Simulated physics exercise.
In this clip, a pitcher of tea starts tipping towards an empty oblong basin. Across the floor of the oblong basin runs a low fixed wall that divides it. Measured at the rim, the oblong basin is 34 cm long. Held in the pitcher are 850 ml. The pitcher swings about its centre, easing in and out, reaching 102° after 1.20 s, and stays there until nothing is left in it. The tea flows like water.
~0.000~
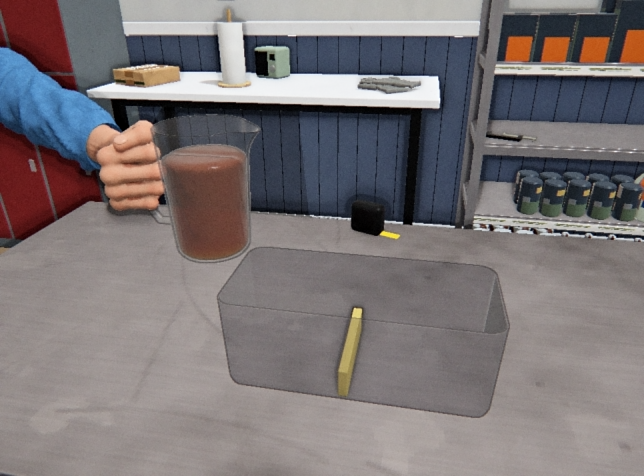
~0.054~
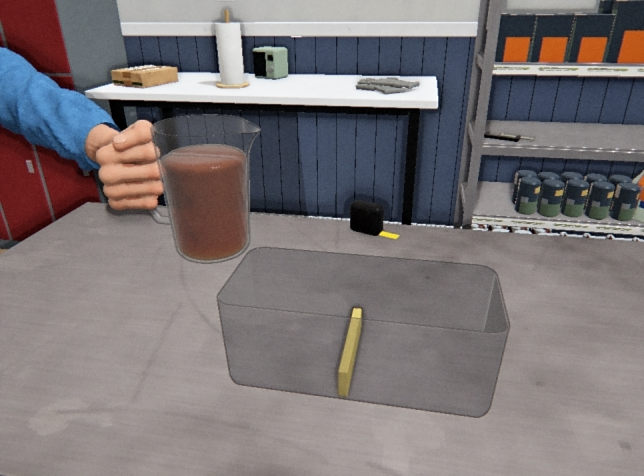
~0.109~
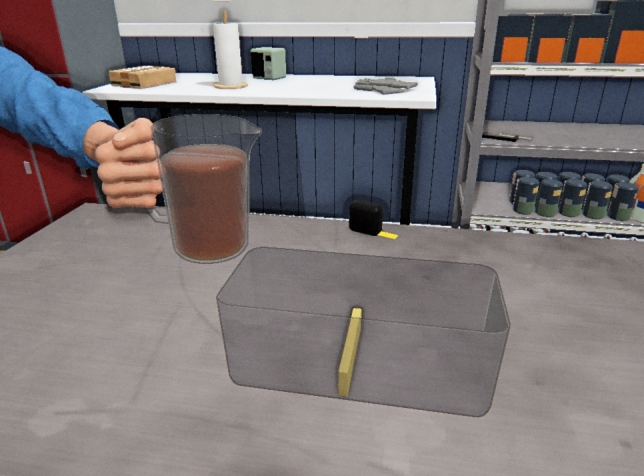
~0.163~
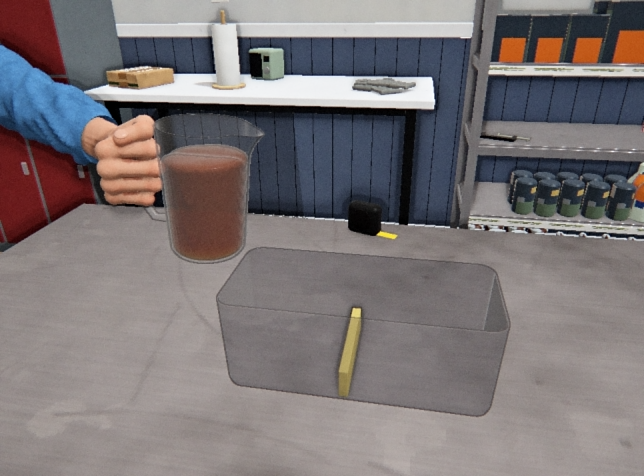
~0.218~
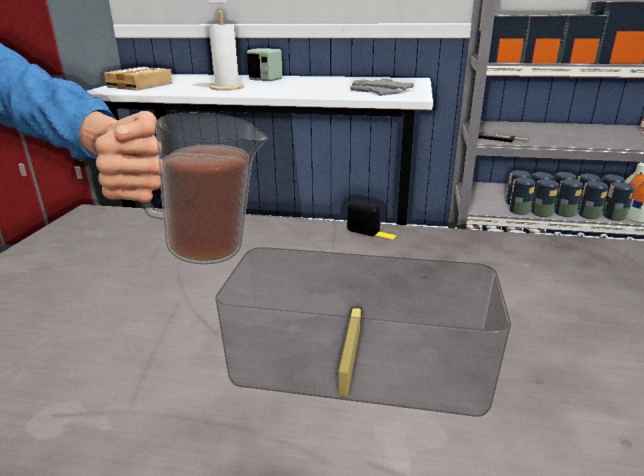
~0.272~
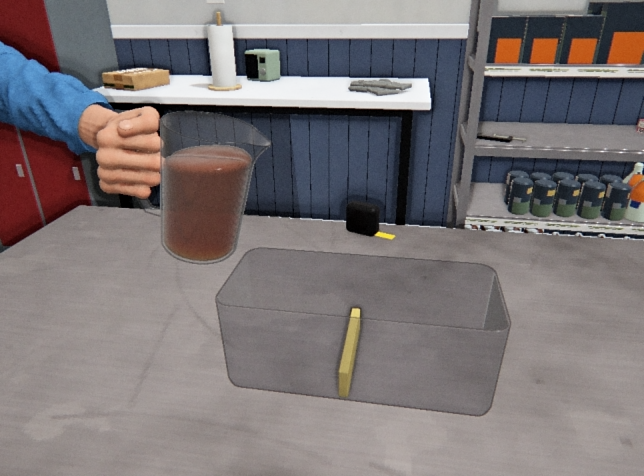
A hand in a blue sleeve holds a clear pitcher of reddish-brown tea at the left, seen from slightly above a grey tabletop in a workshop. An empty, see-through oblong basin with a low yellow wall across its inside sits at centre, before a black-and-yellow object, white bench and shelves of tins. The pitcher slowly tilts rightward, while the view shifts very slightly.
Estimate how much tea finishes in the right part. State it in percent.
I would say 19 per cent.
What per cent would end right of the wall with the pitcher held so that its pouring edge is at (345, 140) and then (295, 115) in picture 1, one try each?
Try 1: 95 %; try 2: 80 %.
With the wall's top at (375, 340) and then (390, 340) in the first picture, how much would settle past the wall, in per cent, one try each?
It comes to 5 per cent, and then 5 per cent.
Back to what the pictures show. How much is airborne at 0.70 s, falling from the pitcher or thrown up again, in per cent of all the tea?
I'd say close to 7 per cent.
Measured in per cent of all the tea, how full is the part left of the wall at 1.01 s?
34 %.
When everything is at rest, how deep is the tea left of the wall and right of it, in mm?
The left side settles near 32 mm and the right side near 6 mm.
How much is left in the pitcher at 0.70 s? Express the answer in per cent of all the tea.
Fraction remaining: Approx. 92 per cent.
By 0.70 s the tilt is 64° and 92 per cent is still to pour, 1 is left of the wall and 0 right of it.
By 1.01 s the tilt is 96° and 46 per cent is still to pour, 34 is left of the wall and 5 right of it.
By 1.34 s the tilt is 102° and 7 per cent is still to pour, 80 is left of the wall and 7 right of it.
By 1.70 s the tilt is 102° and 0 per cent is still to pour, 80 is left of the wall and 17 right of it.
At rest 78 per cent lies left of the wall, 19 right of it and 2 outside.
